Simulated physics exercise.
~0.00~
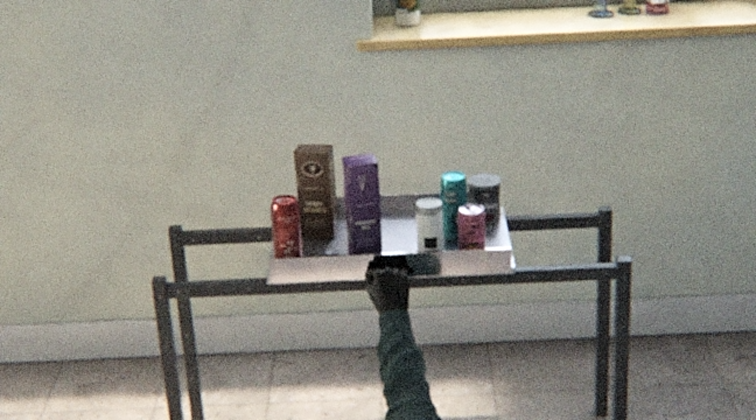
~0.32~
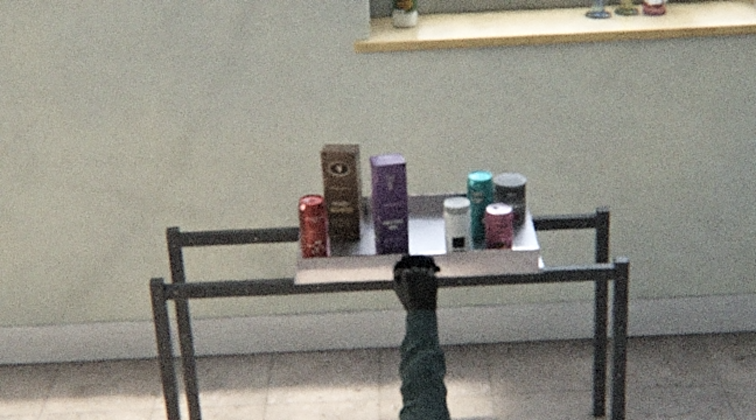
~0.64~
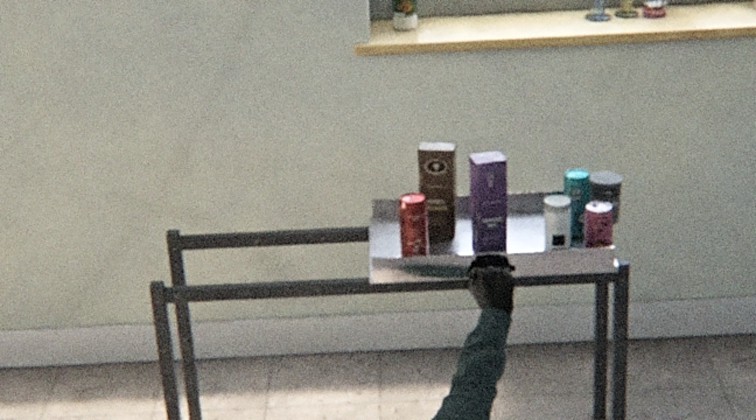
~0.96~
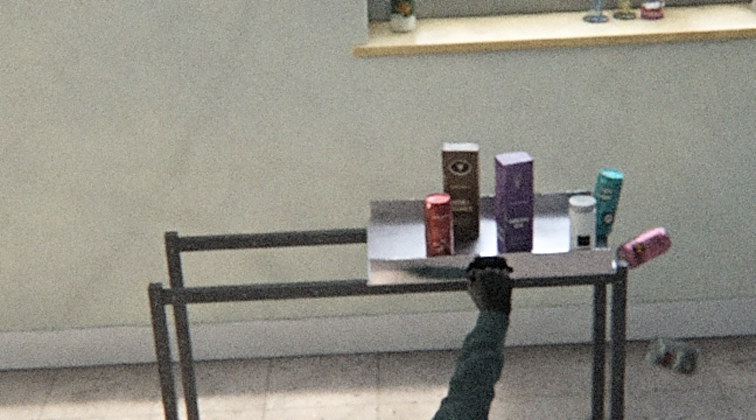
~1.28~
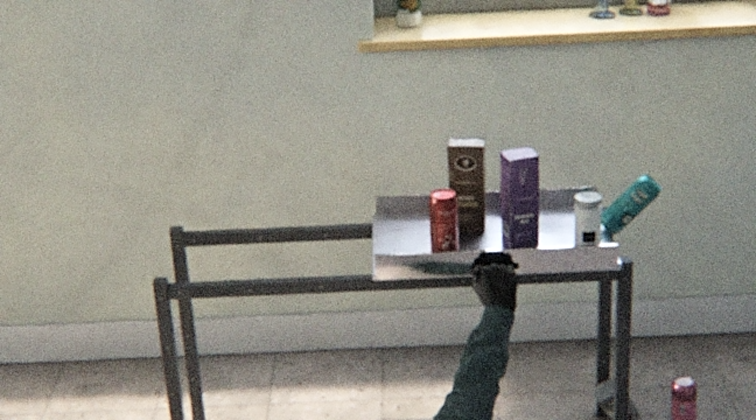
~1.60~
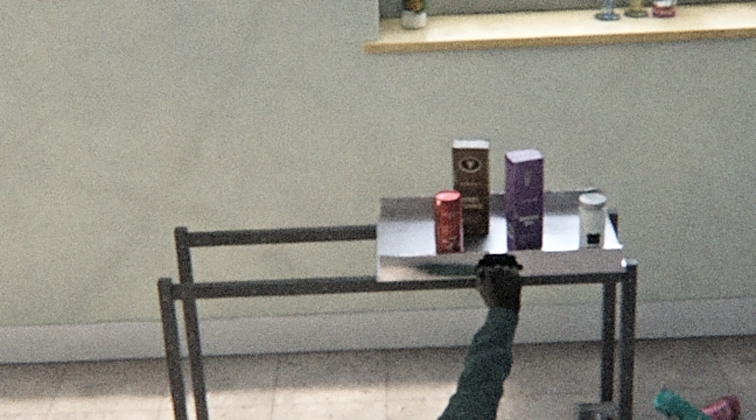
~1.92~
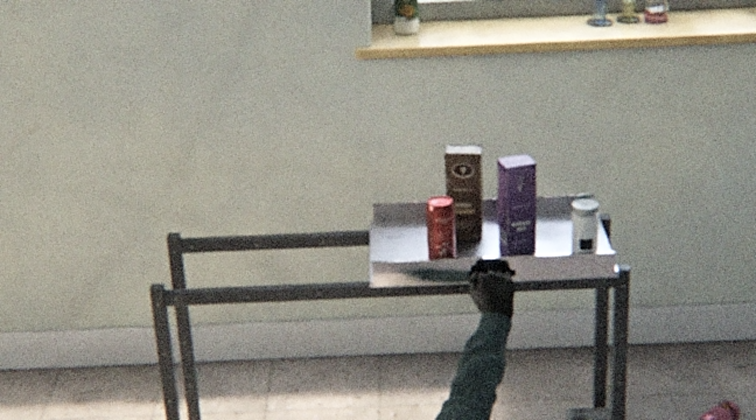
A dark-gloved hand pushed a tray of cans, cartons and a jar to the right along a metal frame until it stopped, and the grey tin, pink can and turquoise can toppled off the right end, leaving four items standing.
